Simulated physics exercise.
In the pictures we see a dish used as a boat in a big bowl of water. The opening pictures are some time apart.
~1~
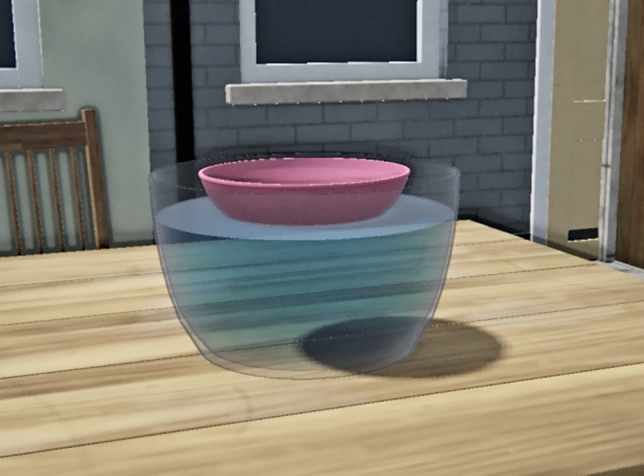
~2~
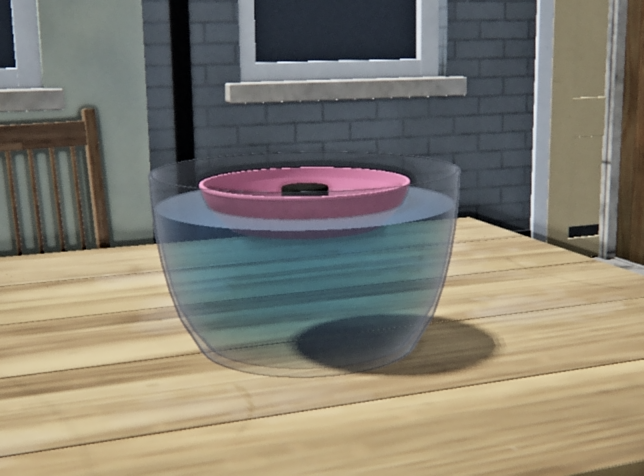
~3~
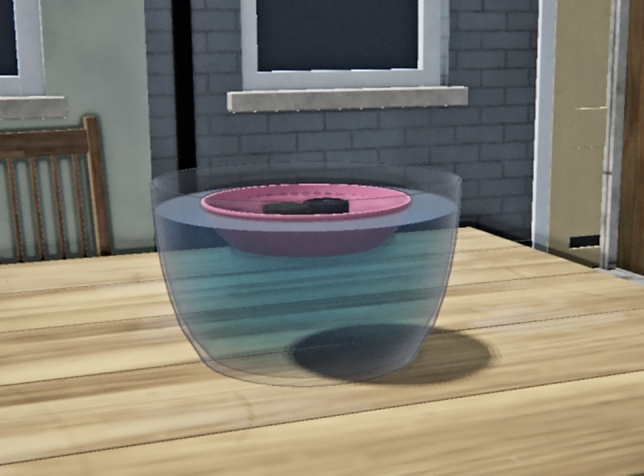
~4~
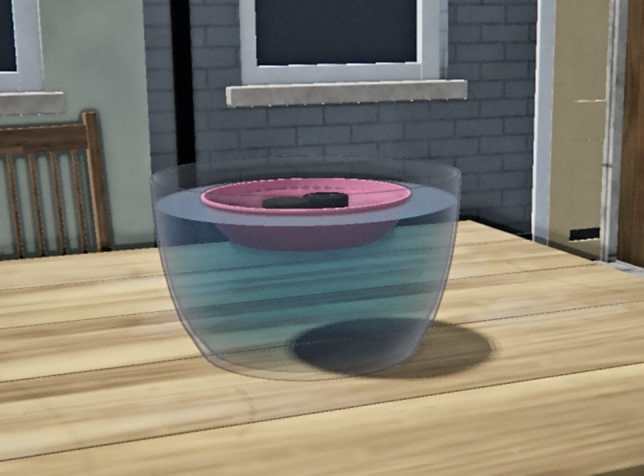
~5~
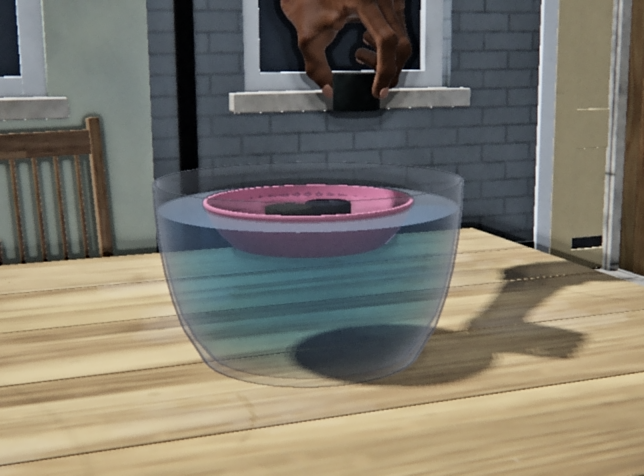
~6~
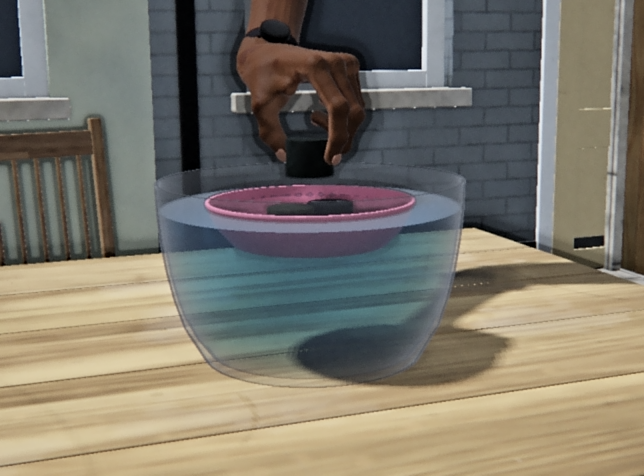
On a wooden table outside a brick building, a pink dish floats in a clear bowl of water, sitting lower once dark objects appear inside it; then a hand enters from above holding another dark object and lowers it toward the dish.
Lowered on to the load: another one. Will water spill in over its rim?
It will not stay up this time.
Soon after, the iron weight is in and the dish dips.
Later, water pours in over its edge.
In the end, the dish lies on the bottom with its load.
